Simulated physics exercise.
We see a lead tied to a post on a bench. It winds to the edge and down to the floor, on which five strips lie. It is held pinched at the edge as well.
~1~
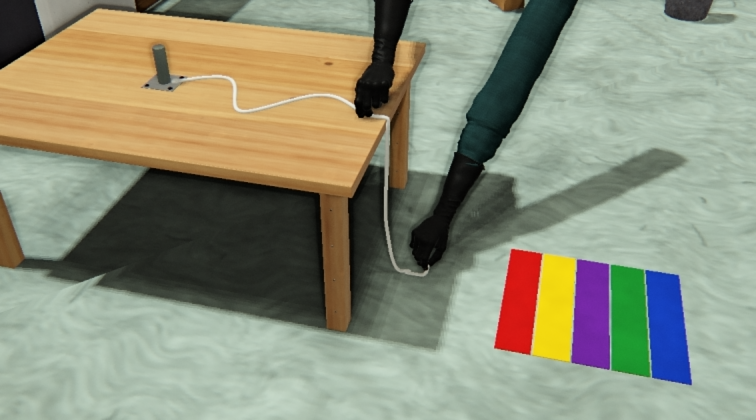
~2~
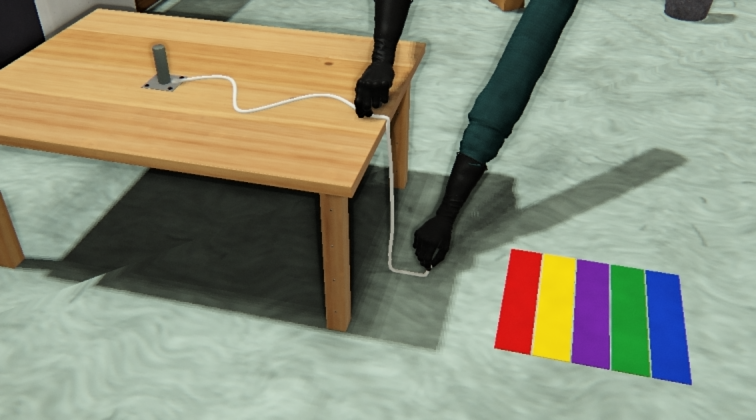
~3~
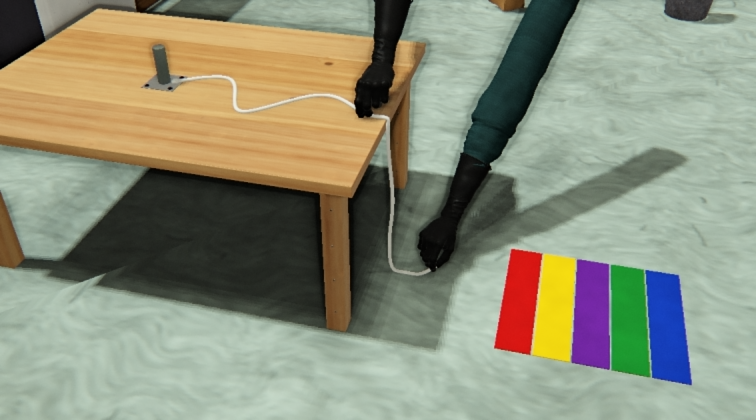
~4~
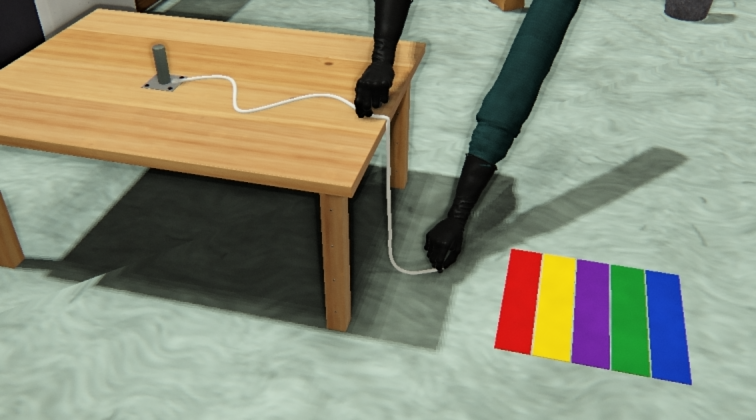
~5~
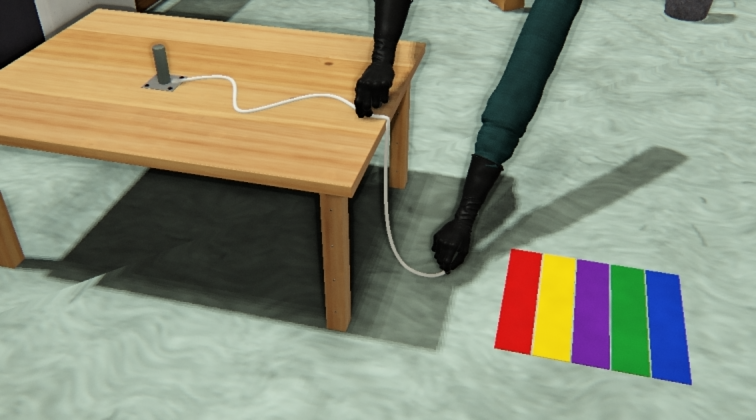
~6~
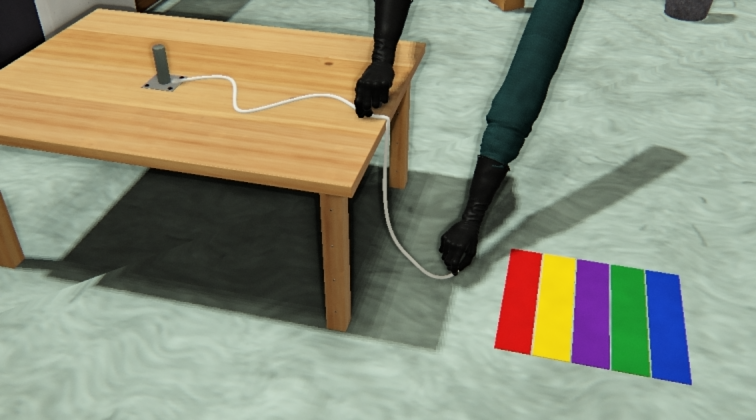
A black-gloved hand slowly draws a white cord's end right across the floor.
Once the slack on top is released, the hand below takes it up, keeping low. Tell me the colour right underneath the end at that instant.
Right underneath is green.
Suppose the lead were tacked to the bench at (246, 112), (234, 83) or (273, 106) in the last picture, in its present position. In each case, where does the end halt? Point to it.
Near (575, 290), then (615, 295), then (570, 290).
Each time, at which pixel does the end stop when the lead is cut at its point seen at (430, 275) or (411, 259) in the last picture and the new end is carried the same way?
First try near (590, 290), second near (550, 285).
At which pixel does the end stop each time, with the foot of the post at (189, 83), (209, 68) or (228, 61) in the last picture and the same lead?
Going by the last picture, roughly (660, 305), (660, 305) and (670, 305).
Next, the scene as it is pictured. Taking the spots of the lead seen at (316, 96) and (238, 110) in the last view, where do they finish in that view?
They go to (370, 115) and to (290, 102).
A little later, end near (555, 287); over yellow.
Next, end near (603, 295); over purple.
When it is tight, end near (632, 300); over green. It halts on the green strip.
